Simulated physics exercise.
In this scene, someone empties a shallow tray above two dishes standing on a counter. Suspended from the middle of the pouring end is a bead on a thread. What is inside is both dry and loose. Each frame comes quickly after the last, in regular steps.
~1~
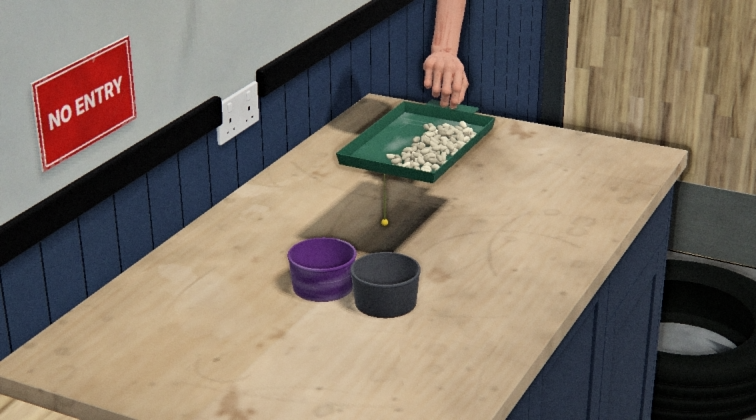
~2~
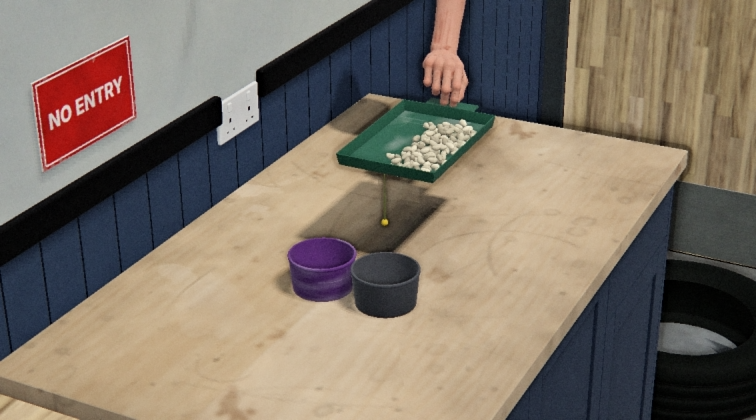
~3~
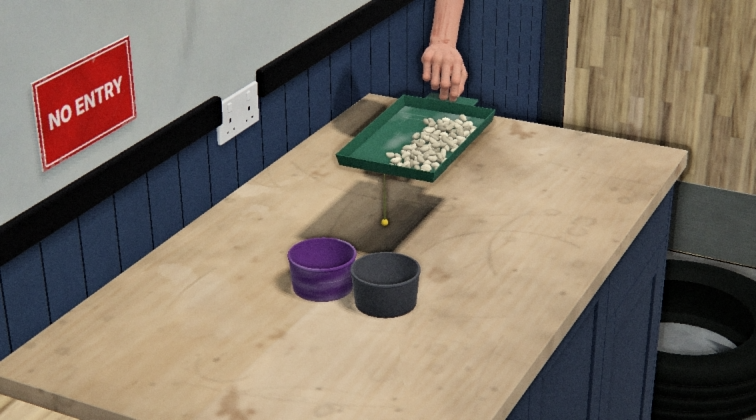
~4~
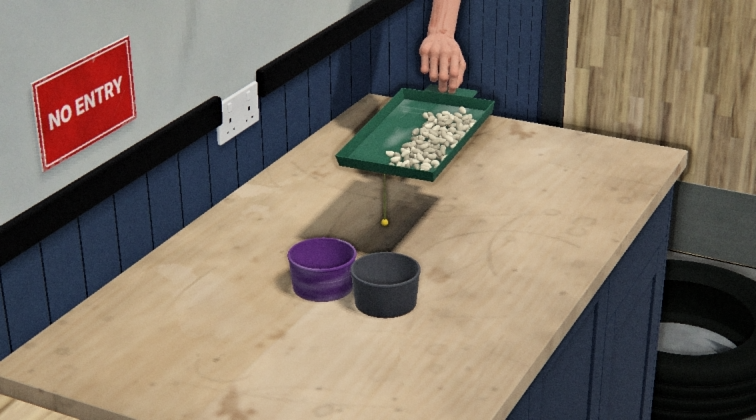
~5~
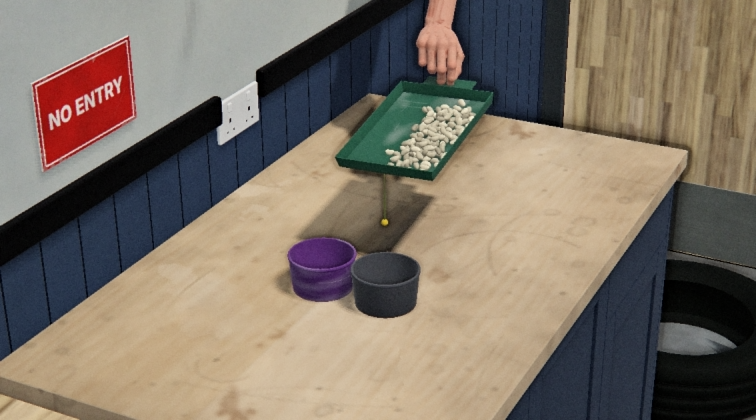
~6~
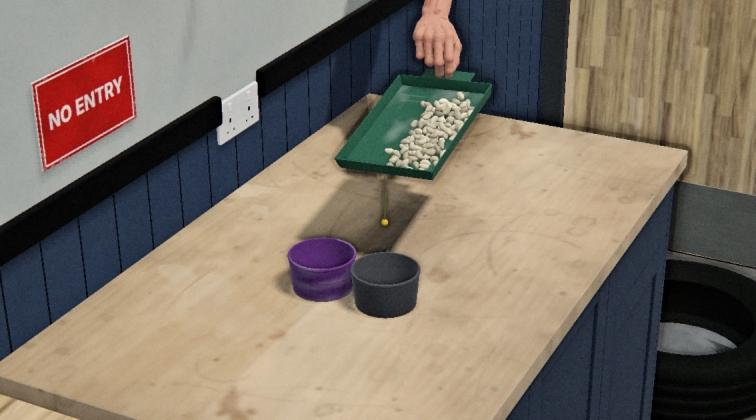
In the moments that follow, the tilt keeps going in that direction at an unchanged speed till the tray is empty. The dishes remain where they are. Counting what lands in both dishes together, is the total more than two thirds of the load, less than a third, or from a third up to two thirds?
The way it goes, the dishes gather fewer than one piece in three.
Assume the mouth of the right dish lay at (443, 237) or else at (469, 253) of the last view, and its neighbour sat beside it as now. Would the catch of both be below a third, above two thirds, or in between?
In order: Under a third, then less than a third.
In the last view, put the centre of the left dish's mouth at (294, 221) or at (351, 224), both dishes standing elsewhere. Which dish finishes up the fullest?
Trial 1: The one on the right side. Trial 2: The one on the left side.
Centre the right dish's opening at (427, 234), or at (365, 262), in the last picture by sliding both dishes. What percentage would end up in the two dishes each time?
20 %, then 30 %.
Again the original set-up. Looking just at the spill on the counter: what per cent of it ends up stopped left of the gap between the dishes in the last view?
Left fraction: Around 60 per cent.
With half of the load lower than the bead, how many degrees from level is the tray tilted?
Somewhere near 105°.
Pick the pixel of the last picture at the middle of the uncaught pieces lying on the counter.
Check roughly (345, 266) and you'll find the middle.
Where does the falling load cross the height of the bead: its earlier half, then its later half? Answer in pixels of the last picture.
First near (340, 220), later near (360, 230).
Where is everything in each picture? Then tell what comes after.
The first frame shows corners of the pouring end at (339, 153) and (433, 172), level; middle of the load at (431, 149), white beans; left dish at (306, 282); right dish at (370, 298); bead on its thread at (385, 222).
The second frame shows corners of the pouring end at (339, 153) and (433, 172), level; middle of the load at (431, 148).
The third frame shows corners of the pouring end at (339, 154) and (432, 171), tipped barely, lowest at the left corner; middle of the load at (431, 145).
The fourth frame shows corners of the pouring end at (338, 155) and (432, 171), tipped a little, lowest at the left corner; middle of the load at (431, 142).
The fifth frame shows corners of the pouring end at (338, 156) and (431, 170), tipped a little, lowest at the left corner; middle of the load at (430, 138).
The sixth frame shows corners of the pouring end at (338, 157) and (431, 170), tipped clearly, lowest at the left corner; middle of the load at (430, 134); left dish at (306, 282); right dish at (370, 298).
Soon after the last picture, tray tipped steeply; nearly all on the tray; a stray few in the air.
A little later, tray tipped past a quarter turn; about two thirds on the tray; a stray few in the right dish; a stray few in the left dish; a small part outside both; about a quarter in the air.
Later still, tray tipped past a quarter turn; a small part in the right dish; a small part in the left dish; most outside both.
At rest, tray tipped past a quarter turn; a small part in the right dish; a small part in the left dish; most outside both.
